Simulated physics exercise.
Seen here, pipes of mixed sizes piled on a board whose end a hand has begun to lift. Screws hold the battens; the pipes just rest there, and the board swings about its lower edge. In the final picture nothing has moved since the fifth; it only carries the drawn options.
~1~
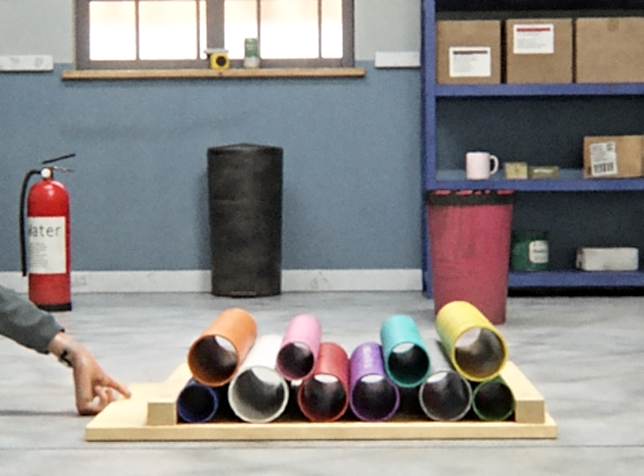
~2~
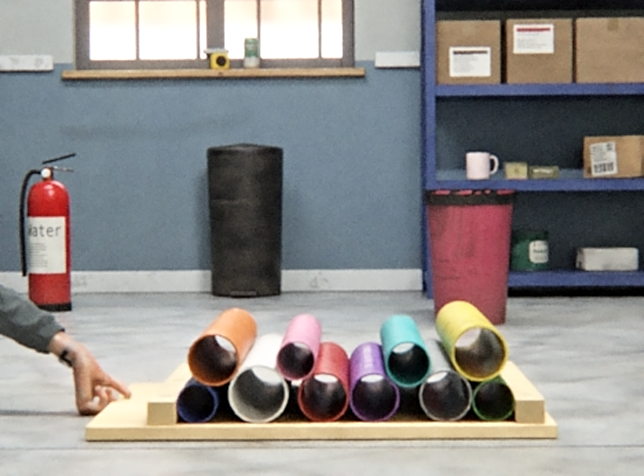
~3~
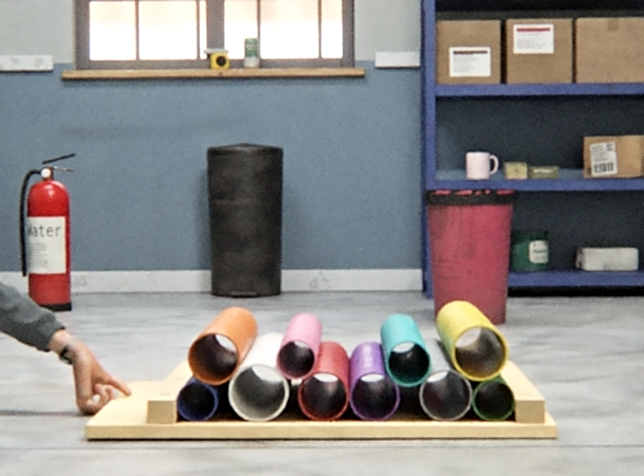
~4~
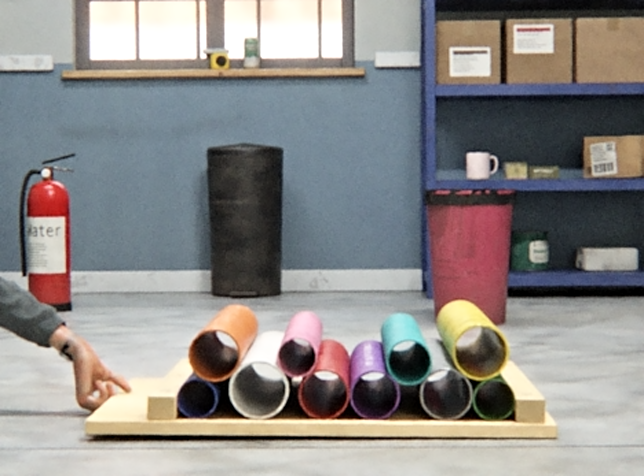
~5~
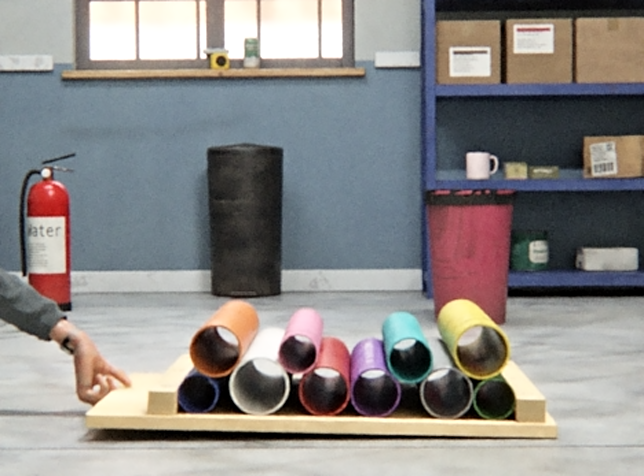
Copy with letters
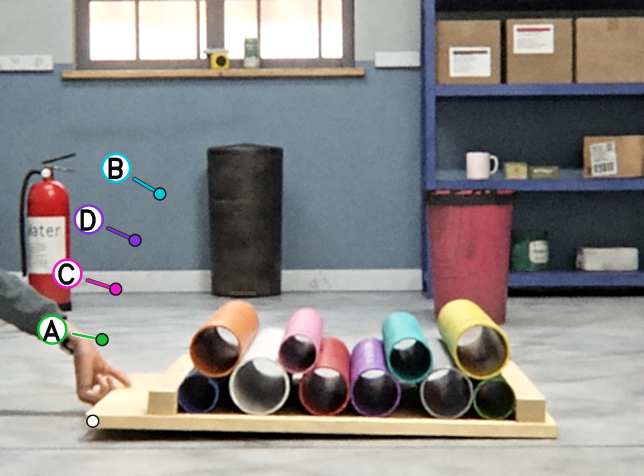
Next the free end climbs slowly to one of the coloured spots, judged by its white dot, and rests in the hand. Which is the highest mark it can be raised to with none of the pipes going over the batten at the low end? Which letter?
It can be raised to A.
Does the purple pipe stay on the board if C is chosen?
The purple pipe: Yes.
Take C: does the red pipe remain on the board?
Yes.
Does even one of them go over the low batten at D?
Yes, at D.
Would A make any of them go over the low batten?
At A: No.
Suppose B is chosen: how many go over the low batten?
It comes to three.
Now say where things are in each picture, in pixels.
The first frame shows blue pipe (197, 403); white pipe (258, 394); red pipe (323, 397).
The second frame shows red pipe (323, 397); purple pipe (374, 398).
The third frame shows board (324, 396); blue pipe (197, 402); white pipe (259, 392); yellow pipe (480, 352).
The fourth frame shows board (324, 394); blue pipe (197, 398); white pipe (259, 389).
The fifth frame shows board (324, 391); blue pipe (198, 394); white pipe (259, 385).
On the marked copy, A at (102, 340); B at (160, 194); C at (116, 289); D at (135, 241); the white dot at (93, 421).
Following A. Soon after the start, board at 11°.
Later, board at 12°.
In the end, board at 12°, none over the low batten.
As for the rest, B three over the low batten (turquoise, yellow, pink); C one over the low batten (yellow); D one over the low batten (yellow).
